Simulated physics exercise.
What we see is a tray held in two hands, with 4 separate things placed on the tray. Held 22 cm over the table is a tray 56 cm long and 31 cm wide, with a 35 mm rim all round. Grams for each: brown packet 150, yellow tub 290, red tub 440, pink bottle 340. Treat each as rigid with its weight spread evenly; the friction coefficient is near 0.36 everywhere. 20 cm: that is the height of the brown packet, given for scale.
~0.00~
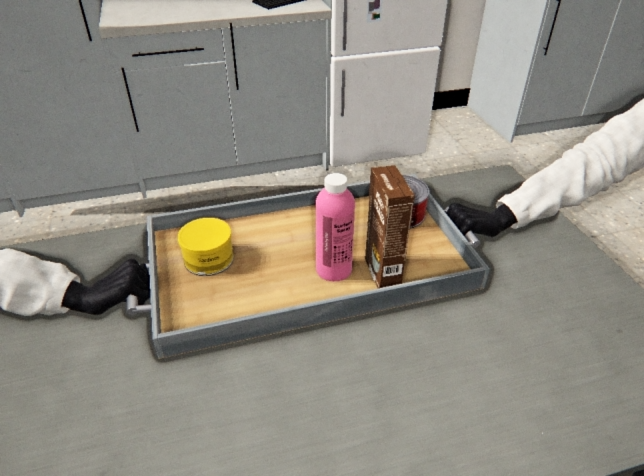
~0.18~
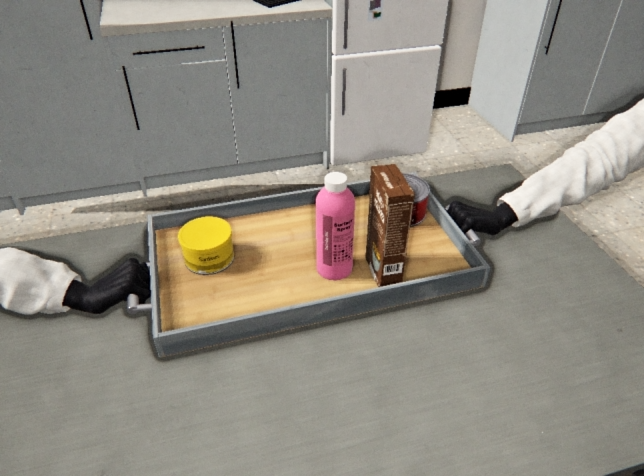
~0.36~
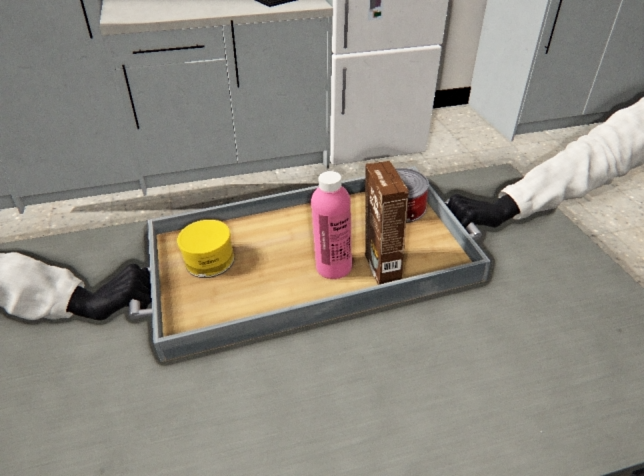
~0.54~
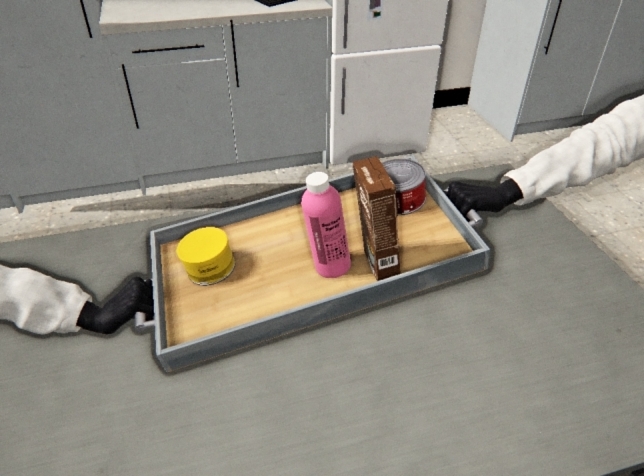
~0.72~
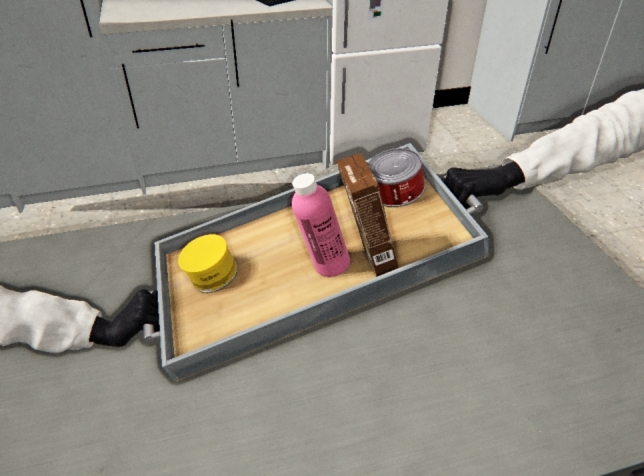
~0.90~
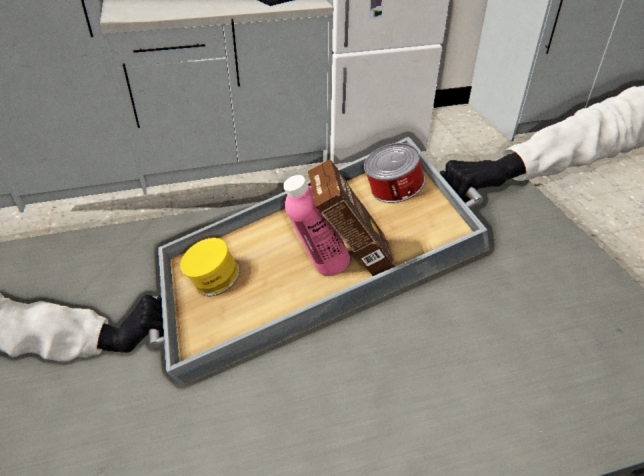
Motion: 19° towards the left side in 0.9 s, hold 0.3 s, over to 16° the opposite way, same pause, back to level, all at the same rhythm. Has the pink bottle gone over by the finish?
Yes, it has gone over.
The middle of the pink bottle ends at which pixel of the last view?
It settles at around (219, 279).
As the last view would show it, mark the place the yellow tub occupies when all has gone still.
Resting point, approx. (199, 244) px.
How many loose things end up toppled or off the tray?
Count: 2.
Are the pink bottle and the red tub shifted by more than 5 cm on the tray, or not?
Pink bottle: Is displaced. Red tub: Remains in place.
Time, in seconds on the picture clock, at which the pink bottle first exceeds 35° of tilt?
1.1 s or so.
Around 1.20 s, tilt 19°, left edge down; pink bottle tipped 68° against what carries it near (260, 263); brown packet tipped 65° against what carries it.
Around 1.40 s, tilt 18°, left edge down; pink bottle on its side near (218, 293); brown packet on its side.
Around 2.00 s, tilt 13°, right edge down; pink bottle on its side near (219, 252); brown packet on its side.
Finally (3.9 s), on their side or leaning hard on the tray, brown packet and pink bottle; the other 2 still in place (within 5 cm). In the last view, pink bottle near (219, 279).
